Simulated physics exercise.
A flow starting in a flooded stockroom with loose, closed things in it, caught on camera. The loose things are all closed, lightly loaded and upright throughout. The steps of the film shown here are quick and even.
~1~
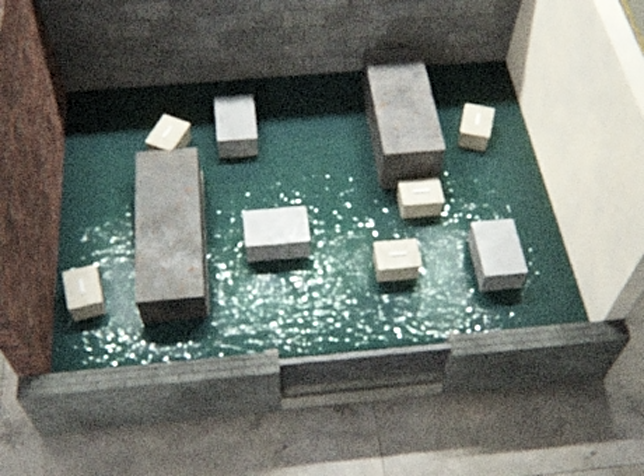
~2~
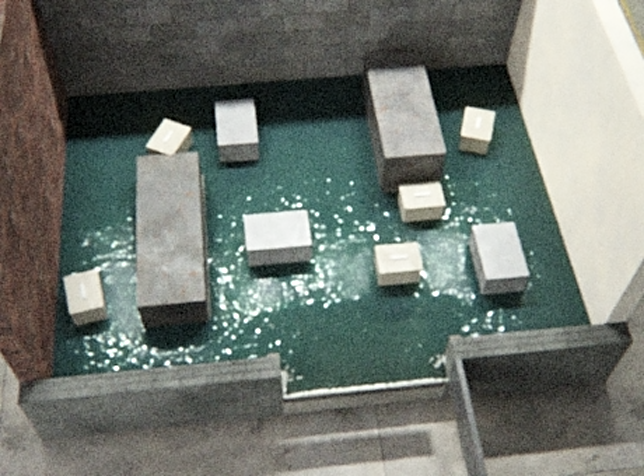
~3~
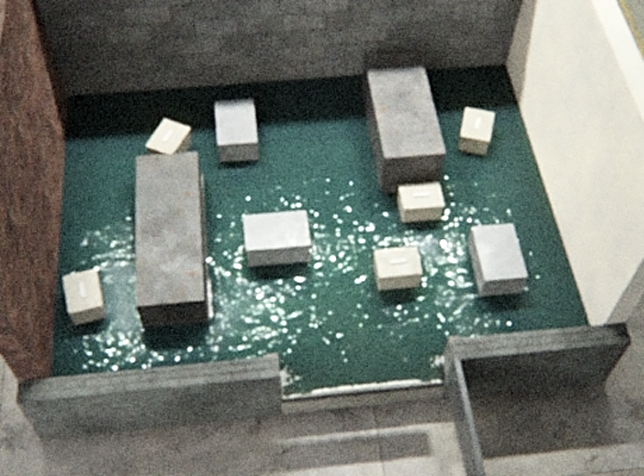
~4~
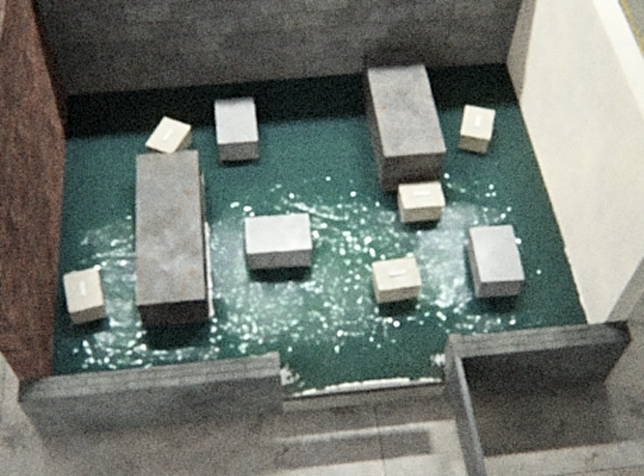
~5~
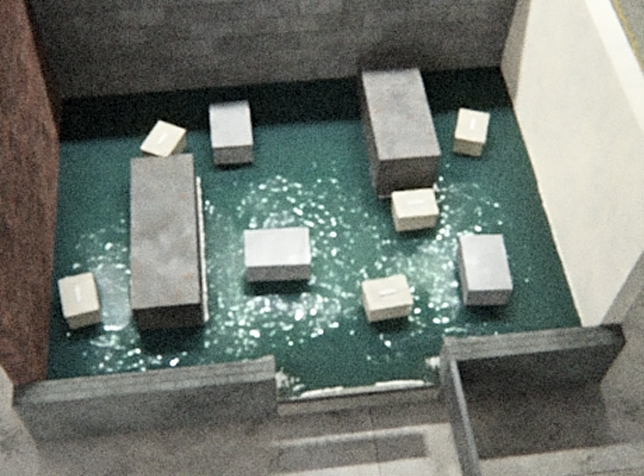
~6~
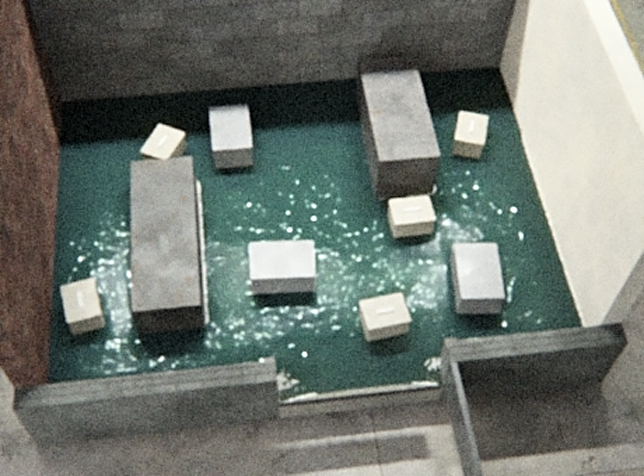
A gate in the front wall of a flooded room swung open, and then a few of the floating boxes on the right drifted slowly toward the opening while the others barely moved.
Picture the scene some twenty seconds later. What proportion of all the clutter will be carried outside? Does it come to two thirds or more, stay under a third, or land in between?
The outcome is high, two thirds or over.
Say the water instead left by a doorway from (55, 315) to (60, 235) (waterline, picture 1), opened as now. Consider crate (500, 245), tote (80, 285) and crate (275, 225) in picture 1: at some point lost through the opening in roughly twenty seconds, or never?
Item one never gets out, item two leaves at some point, item three never gets out.
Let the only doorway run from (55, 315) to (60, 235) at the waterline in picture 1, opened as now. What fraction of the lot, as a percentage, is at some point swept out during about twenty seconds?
That would be around 40 %.
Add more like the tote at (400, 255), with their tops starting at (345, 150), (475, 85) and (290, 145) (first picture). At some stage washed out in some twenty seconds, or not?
Outcomes in turn are expelled, not expelled, expelled.
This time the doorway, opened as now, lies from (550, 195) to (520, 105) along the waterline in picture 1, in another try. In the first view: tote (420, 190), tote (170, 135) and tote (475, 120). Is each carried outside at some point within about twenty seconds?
Taking them as listed: Exits, never leaves, exits.
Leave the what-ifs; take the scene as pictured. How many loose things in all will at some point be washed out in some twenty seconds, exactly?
I make it 8 of them.
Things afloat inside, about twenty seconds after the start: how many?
By my count, 0.
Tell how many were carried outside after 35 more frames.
6 in all.
A moment on, 1 of 8 are out; 7 afloat.
Next, 3 of 8 are out; 5 afloat.
Later, 6 of 8 are out; 2 afloat.
In the end, 8 of 8 are out; 0 afloat.
